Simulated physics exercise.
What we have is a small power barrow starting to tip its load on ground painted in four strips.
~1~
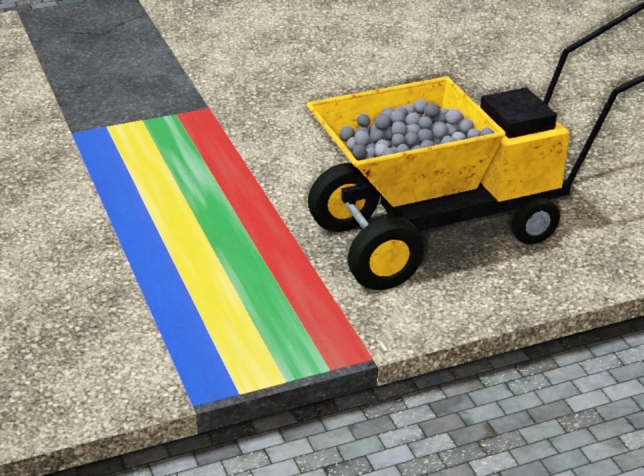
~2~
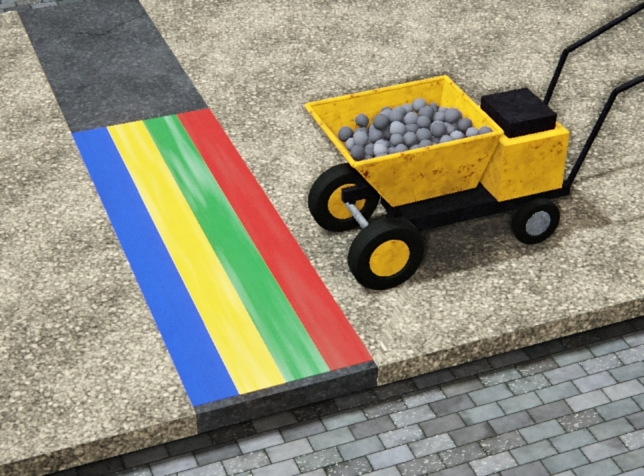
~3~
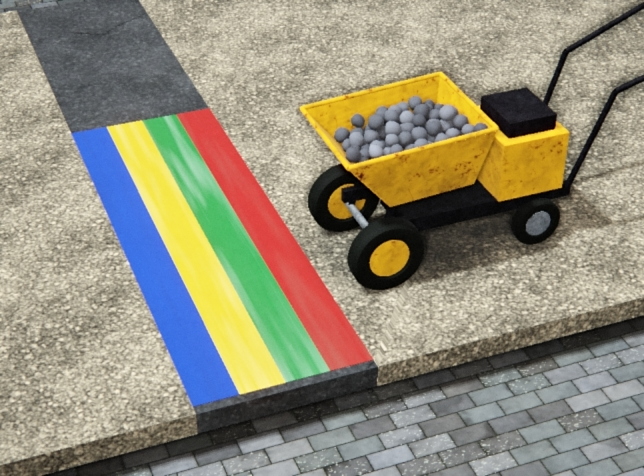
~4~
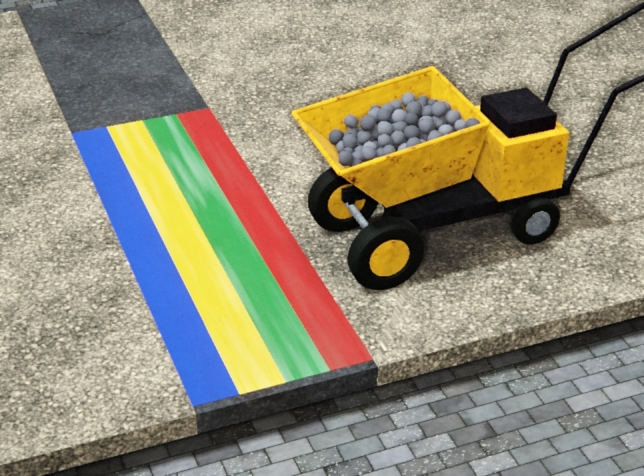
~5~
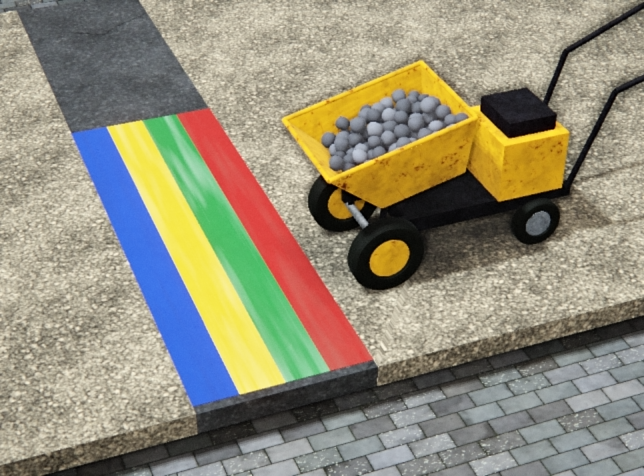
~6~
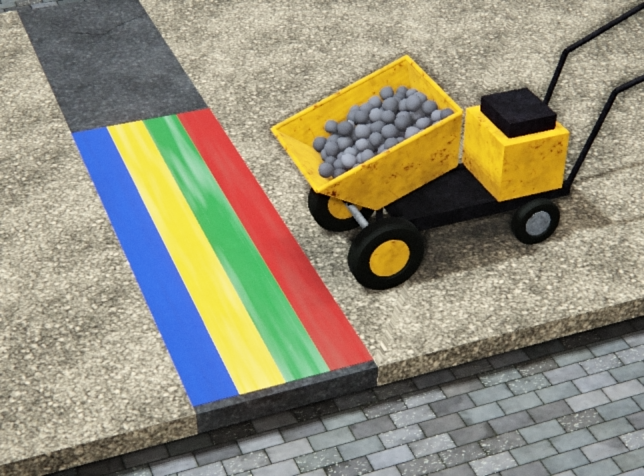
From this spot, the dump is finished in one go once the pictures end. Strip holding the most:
Yellow strip.
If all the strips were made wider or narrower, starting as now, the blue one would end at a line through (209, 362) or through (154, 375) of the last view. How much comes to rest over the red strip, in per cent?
Shares in order: Close to 0 %; close to 0 %.
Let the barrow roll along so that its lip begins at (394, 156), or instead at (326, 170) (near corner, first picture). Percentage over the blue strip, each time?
Try 1: 0 %. Try 2: 30 %.
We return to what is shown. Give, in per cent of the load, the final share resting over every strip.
Red: About 0; green: About 10; yellow: About 35; blue: About 15.
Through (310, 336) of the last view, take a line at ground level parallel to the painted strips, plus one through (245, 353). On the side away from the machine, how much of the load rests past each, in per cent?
I'd say about 70 and about 40 in a hundred.
Shortly afterwards, skip tipped steeply; the whole lot in the skip.
Next, skip tipped right over; near two thirds in the skip; a little over the green strip; near a quarter over the yellow strip; only a few over the blue strip; only a few falling.
Some moments later, skip tipped right over; near a third in the skip; a little over the green strip; near a third over the yellow strip; a little over the blue strip; a little off the paint.
In the end, skip tipped right over; near a third in the skip; none at all over the red strip; a little over the green strip; near a third over the yellow strip; a little over the blue strip; a little off the paint.
